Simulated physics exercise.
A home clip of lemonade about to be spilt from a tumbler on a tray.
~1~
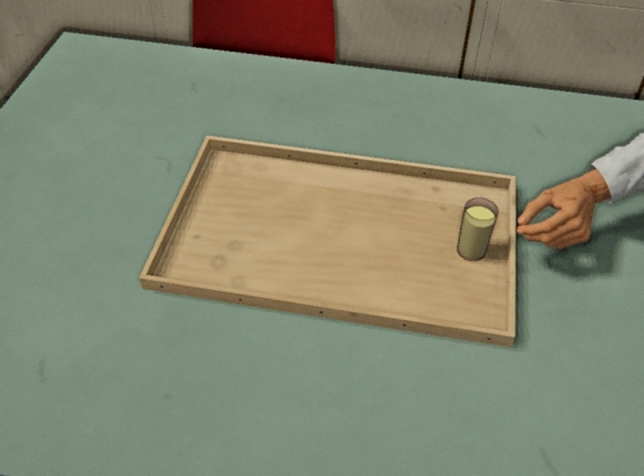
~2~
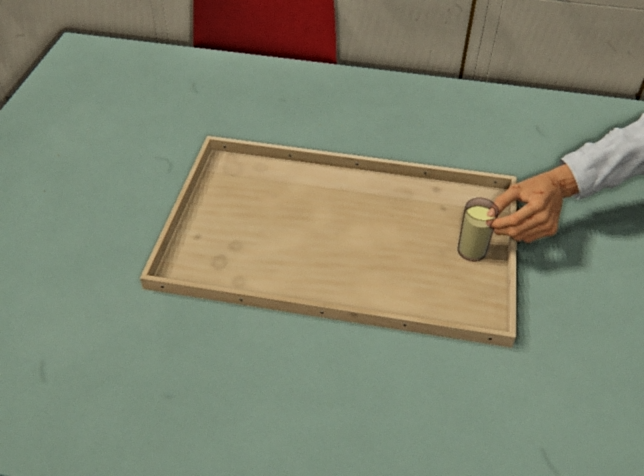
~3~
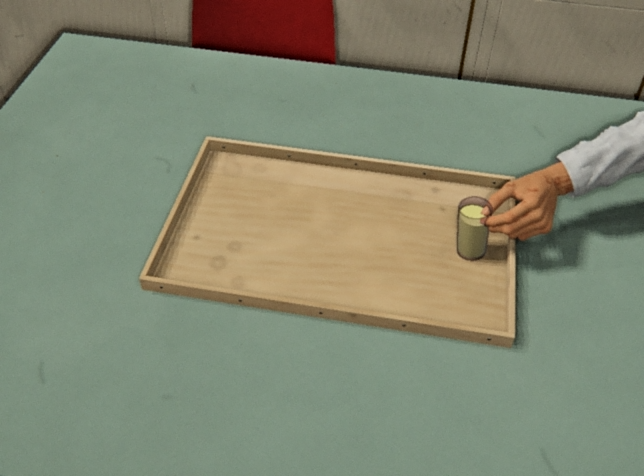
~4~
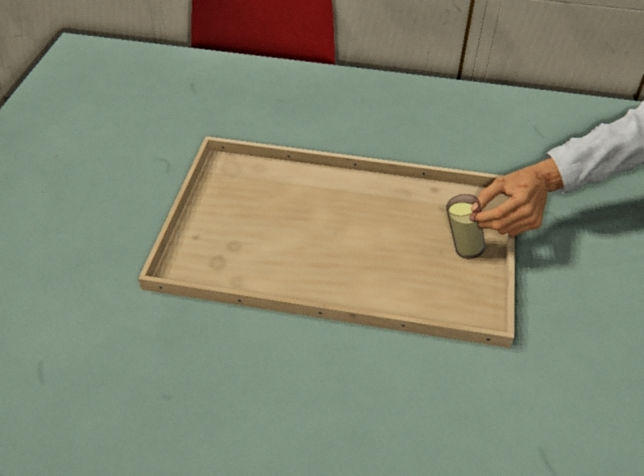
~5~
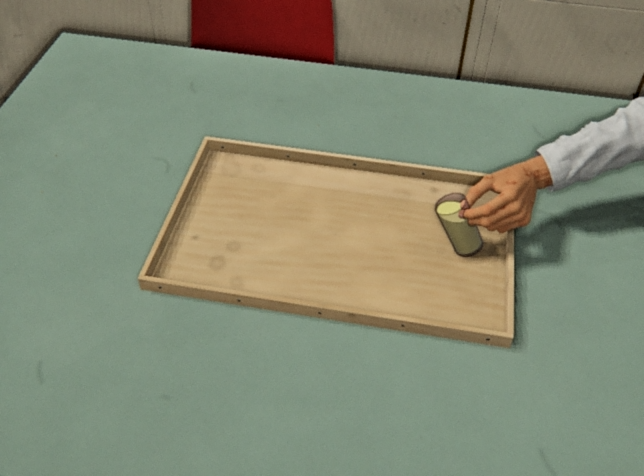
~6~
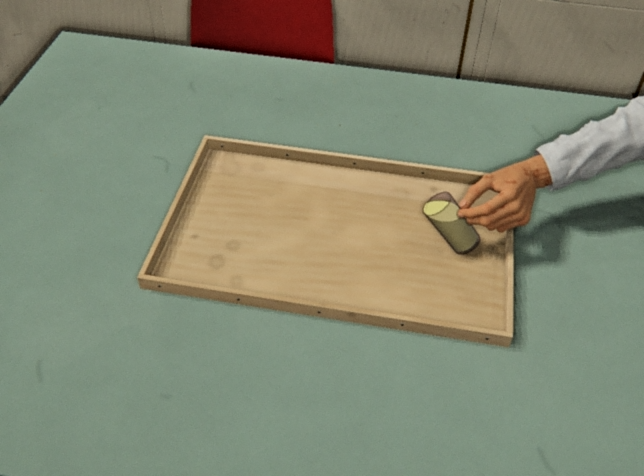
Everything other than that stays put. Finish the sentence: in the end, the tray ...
... holds all of it.
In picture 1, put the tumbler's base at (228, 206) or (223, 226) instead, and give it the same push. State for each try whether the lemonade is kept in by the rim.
At the first place it escapes from the tray, at the second it escapes from the tray.
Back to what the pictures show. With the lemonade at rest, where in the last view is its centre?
The centre settles near (269, 209) in the last view.
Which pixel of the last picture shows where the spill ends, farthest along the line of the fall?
About (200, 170).
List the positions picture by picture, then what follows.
It stands upright; tumbler (477, 229) about three quarters full; tray (322, 303), in the first frame.
Pushed off balance; tumbler about three quarters full, surface at (480, 217), in the second frame.
Pushed off balance; tumbler (473, 228) about three quarters full, in the third frame.
Pushed off balance; tumbler about three quarters full, surface at (464, 213); tray (321, 303), in the fourth frame.
Pushed off balance; tumbler (459, 224) tipped 25°, in the fifth frame.
It is falling; tumbler (451, 222) tipped 40°, in the sixth frame.
Shortly, the tumbler lies in the tray; the puddle covers about as much as a plate; none is outside.
Then, the puddle covers about as much as a tray; none is outside.
At the finish, the puddle covers about as much as a tray; none is outside.
